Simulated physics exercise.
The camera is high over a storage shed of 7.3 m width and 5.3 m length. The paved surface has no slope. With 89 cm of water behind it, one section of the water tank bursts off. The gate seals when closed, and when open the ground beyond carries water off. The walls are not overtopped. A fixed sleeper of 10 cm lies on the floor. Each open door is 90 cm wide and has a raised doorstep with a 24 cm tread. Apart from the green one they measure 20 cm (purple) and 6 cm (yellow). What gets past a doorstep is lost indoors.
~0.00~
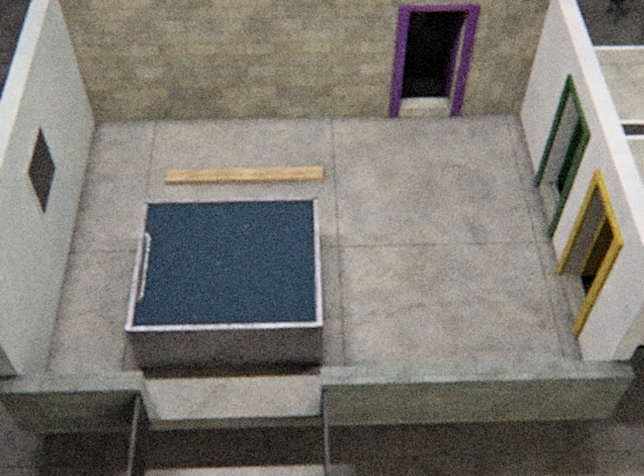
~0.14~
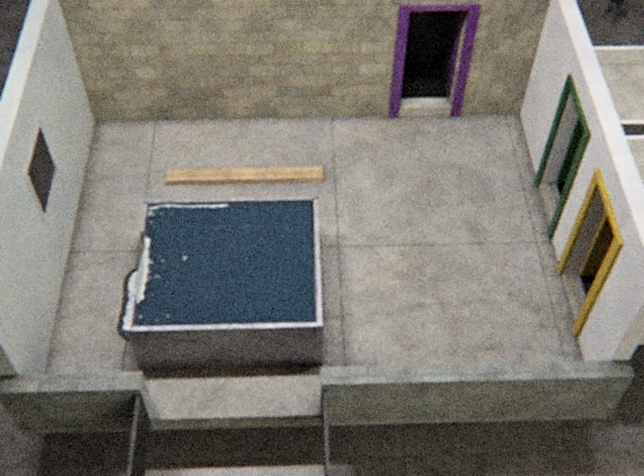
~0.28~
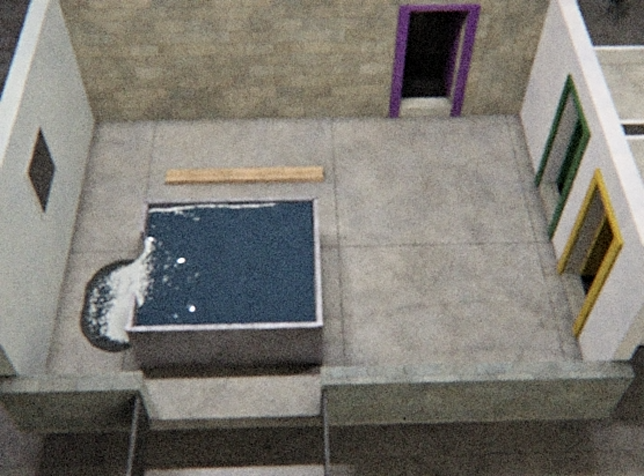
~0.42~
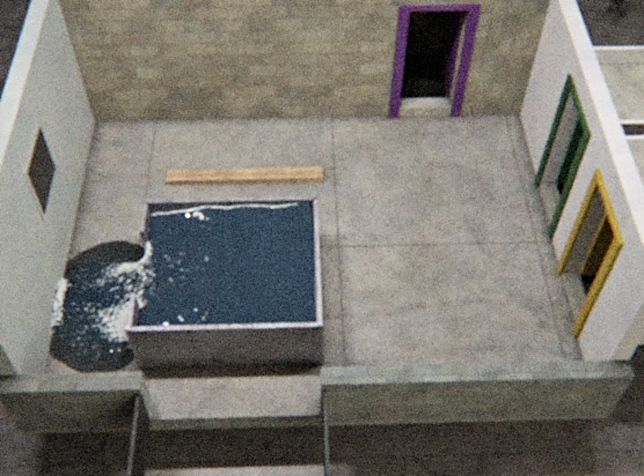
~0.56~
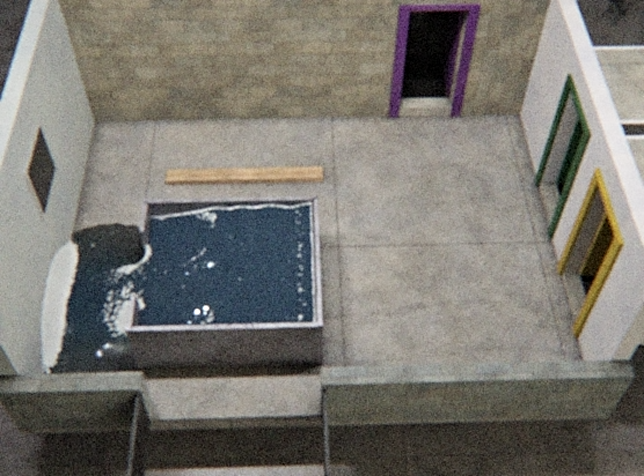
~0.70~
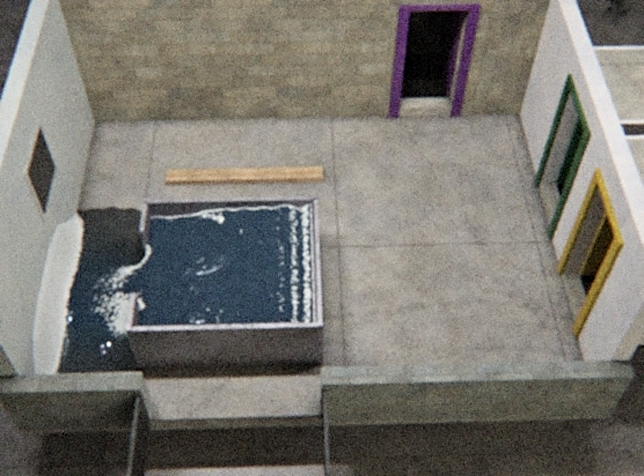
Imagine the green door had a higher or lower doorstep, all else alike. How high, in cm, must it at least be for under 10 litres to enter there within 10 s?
Close to 13 cm is just enough.
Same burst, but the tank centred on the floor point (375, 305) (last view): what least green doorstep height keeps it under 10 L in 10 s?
About 9.5 cm.
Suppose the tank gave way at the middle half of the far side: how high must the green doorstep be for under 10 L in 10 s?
About 12.5 cm.
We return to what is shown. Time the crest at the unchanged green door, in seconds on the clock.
At about 6.0 s.
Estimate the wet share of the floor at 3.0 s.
Near 50 per cent is wet.
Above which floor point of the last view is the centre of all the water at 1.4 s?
At about (186, 298).
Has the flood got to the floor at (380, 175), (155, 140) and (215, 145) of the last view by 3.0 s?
In that order: Dry, under water, wet.
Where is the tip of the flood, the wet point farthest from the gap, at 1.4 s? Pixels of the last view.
Near (95, 125).
After 1.4 s water covers 20 % of the floor, deepest (74 cm) near (41, 393); it has not reached the green door.
After 3.0 s water covers 50 % of the floor, deepest (42 cm) near (39, 405); it has not reached the green door.
After 10.0 s water covers 95 % of the floor, deepest (16 cm) near (328, 398); 10 cm at the green door, 6 litres in over its 14 cm doorstep.
At the green door as built, the water arrived by 4.5 s and peaked near 17 cm at 5.8 s.
With a doorstep of 10.5 cm, 37 litres would have come in within the 10 s; with 16.5 cm, 1 litre. So under 10 litres takes about 13 cm.
